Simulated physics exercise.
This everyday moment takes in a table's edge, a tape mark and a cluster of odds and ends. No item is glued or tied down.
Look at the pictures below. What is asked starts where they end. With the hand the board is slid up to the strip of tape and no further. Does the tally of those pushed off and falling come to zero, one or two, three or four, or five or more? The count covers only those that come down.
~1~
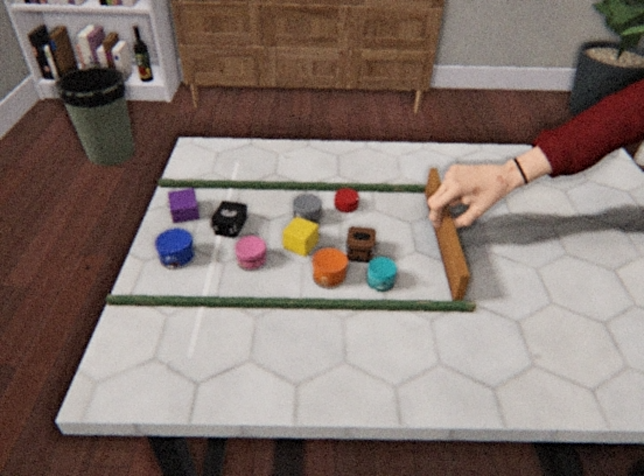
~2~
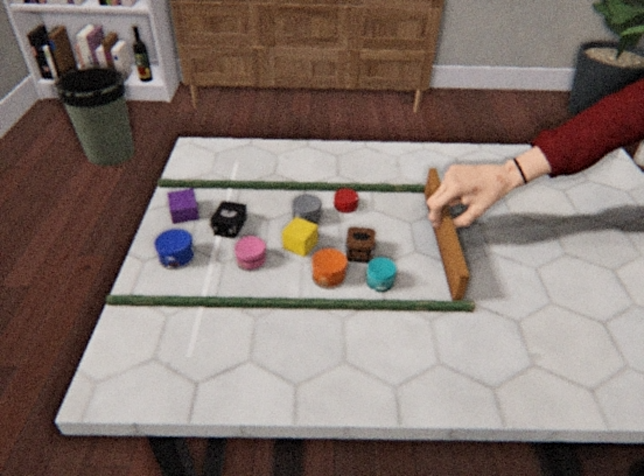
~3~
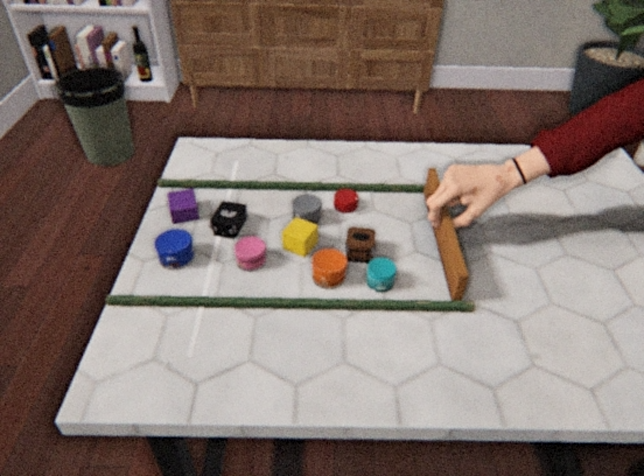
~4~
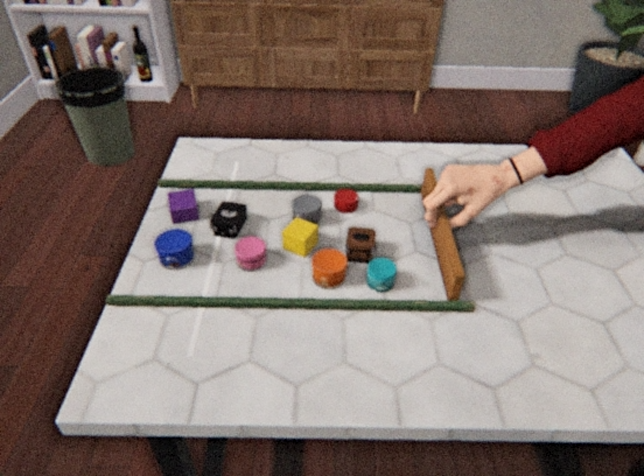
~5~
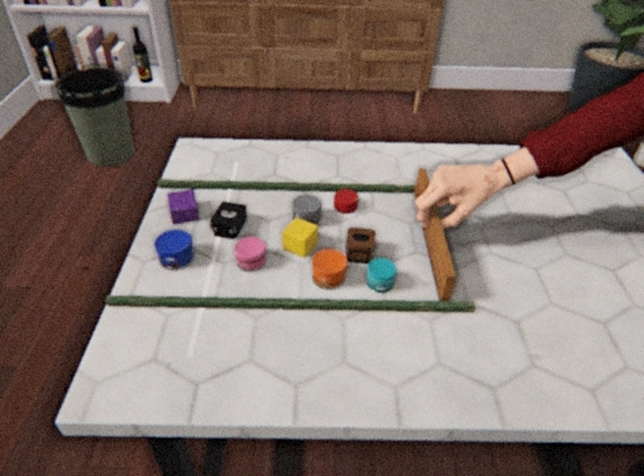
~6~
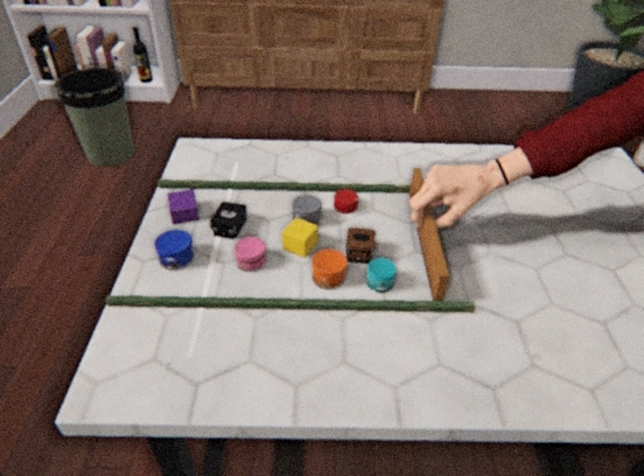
It comes to zero; none fall.
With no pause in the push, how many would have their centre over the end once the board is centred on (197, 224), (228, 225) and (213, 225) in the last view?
2, 0 and 0.
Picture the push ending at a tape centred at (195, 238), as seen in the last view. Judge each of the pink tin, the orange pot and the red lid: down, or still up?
The pink tin stays on; the orange pot does not fall; the red lid holds on.
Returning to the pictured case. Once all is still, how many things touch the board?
It's 4 of them.
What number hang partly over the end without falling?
Result: 2.
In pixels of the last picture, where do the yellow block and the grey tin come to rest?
Look around (189, 224) for the first and around (209, 209) for the second.
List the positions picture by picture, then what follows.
The first frame shows purple block (184, 206); blue pot (176, 249); black case (230, 220); board (444, 229); tape (219, 238).
The second frame shows blue pot (175, 249); pink tin (251, 254).
The third frame shows black case (230, 220); grey tin (307, 211).
The fourth frame shows purple block (183, 206); turquoise tub (381, 275).
The fifth frame shows blue pot (175, 250); board (432, 229).
The sixth frame shows purple block (183, 207); blue pot (175, 250); black case (230, 221); board (426, 229); tape (218, 239).
Early on, none off yet; purple block at rest near (183, 207); blue pot at rest near (175, 250); black case at rest near (230, 221).
A while later, none off yet; purple block travelled a little near (174, 203); blue pot moving near (167, 250); black case travelled about its own width near (202, 213).
Finally, the number that fall off is zero.
